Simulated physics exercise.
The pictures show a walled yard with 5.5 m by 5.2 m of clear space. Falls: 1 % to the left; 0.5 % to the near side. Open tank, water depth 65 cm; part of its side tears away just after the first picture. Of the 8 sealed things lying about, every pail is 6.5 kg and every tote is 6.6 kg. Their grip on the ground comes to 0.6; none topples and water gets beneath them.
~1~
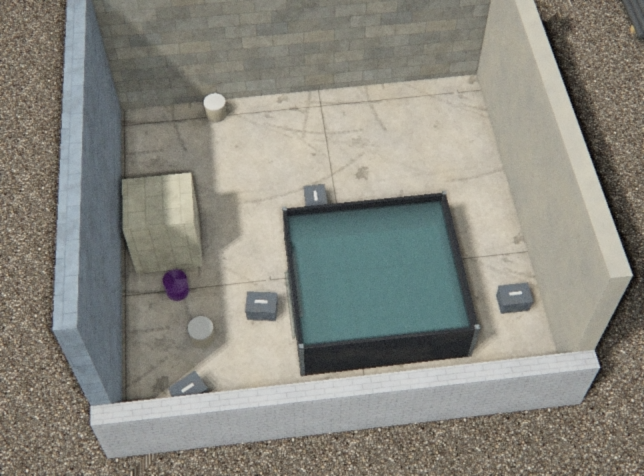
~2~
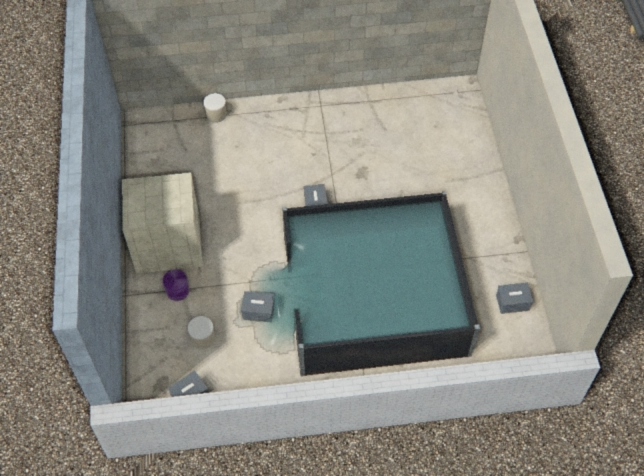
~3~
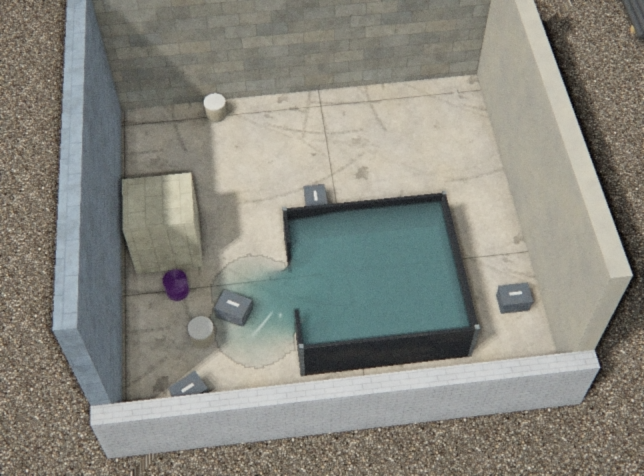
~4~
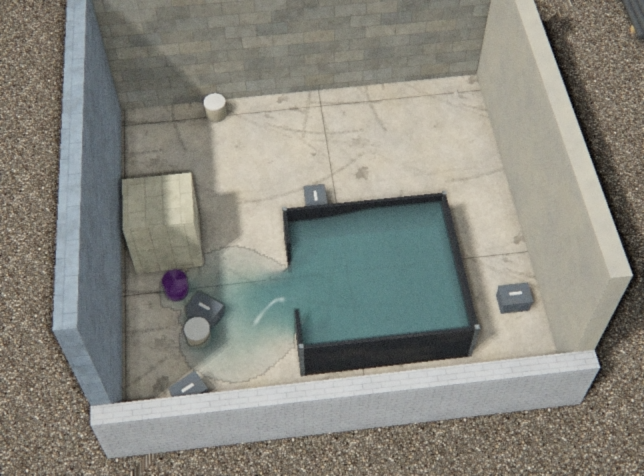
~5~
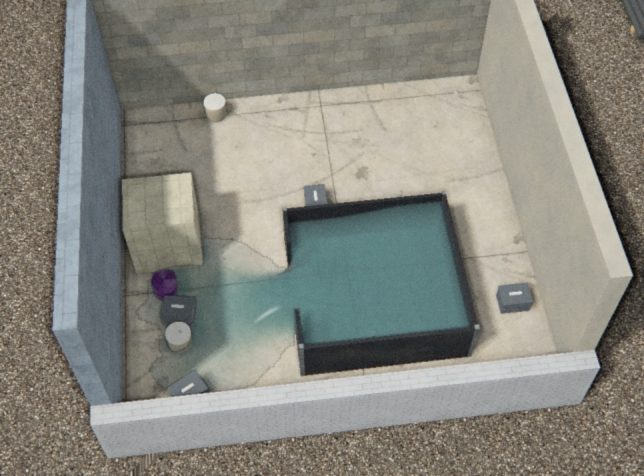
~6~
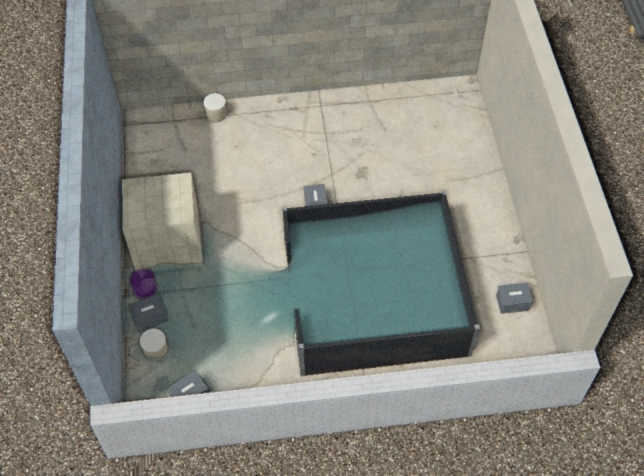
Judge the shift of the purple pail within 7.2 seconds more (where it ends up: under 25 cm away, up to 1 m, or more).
When it settles, the purple pail lies a bit from the start.
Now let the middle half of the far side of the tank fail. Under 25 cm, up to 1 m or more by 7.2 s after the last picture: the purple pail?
With that failure, the purple pail remains in position.
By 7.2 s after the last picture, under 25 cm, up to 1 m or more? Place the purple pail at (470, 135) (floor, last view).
Short answer: It goes only partway.
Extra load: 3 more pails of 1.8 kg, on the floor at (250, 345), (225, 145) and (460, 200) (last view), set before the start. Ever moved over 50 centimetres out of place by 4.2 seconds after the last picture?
Respectively: Greater, greater, smaller.
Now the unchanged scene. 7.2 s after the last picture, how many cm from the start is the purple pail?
Around 60 cm from the start.
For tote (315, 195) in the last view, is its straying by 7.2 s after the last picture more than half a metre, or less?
Lab note: Result within threshold.
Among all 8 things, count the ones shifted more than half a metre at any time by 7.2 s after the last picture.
It adds up to 6.
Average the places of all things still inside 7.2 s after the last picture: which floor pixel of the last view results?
Around (333, 224).
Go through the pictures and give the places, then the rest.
In the first picture, the purple pail at (175, 280) rests on the ground; water covers 4.1 m2; 0 of 8 have shifted.
In the second picture, the purple pail at (175, 280), on the bottom; water covers 4.6 m2; 0 of 8 have shifted.
In the third picture, the purple pail at (175, 280) rests on the ground; 5.4 m2 under water; 1 of 8 have shifted.
In the fourth picture, the purple pail at (174, 280), on the bottom; water covers 6.4 m2; 1 of 8 have shifted.
In the fifth picture, the purple pail at (164, 280) rests on the ground, 15 cm from its start; 7.2 m2 under water; 3 of 8 have shifted.
In the sixth picture, the purple pail at (142, 279) rests on the ground, 43 cm from its start; 8.1 m2 under water; 3 of 8 have shifted.
Then, 0.9 s after the last picture the purple pail is near (128, 266), 0.6 m from its start, afloat; 4 afloat.
Then, 2.8 s after the last picture the purple pail is near (140, 263), 0.5 m from its start, afloat; 5 afloat.
Then, 4.8 s after the last picture the purple pail is near (128, 267), 0.6 m from its start, afloat; 4 afloat.
Then, 7.2 s after the last picture the purple pail is near (129, 270), 0.6 m from its start, afloat; 4 afloat.
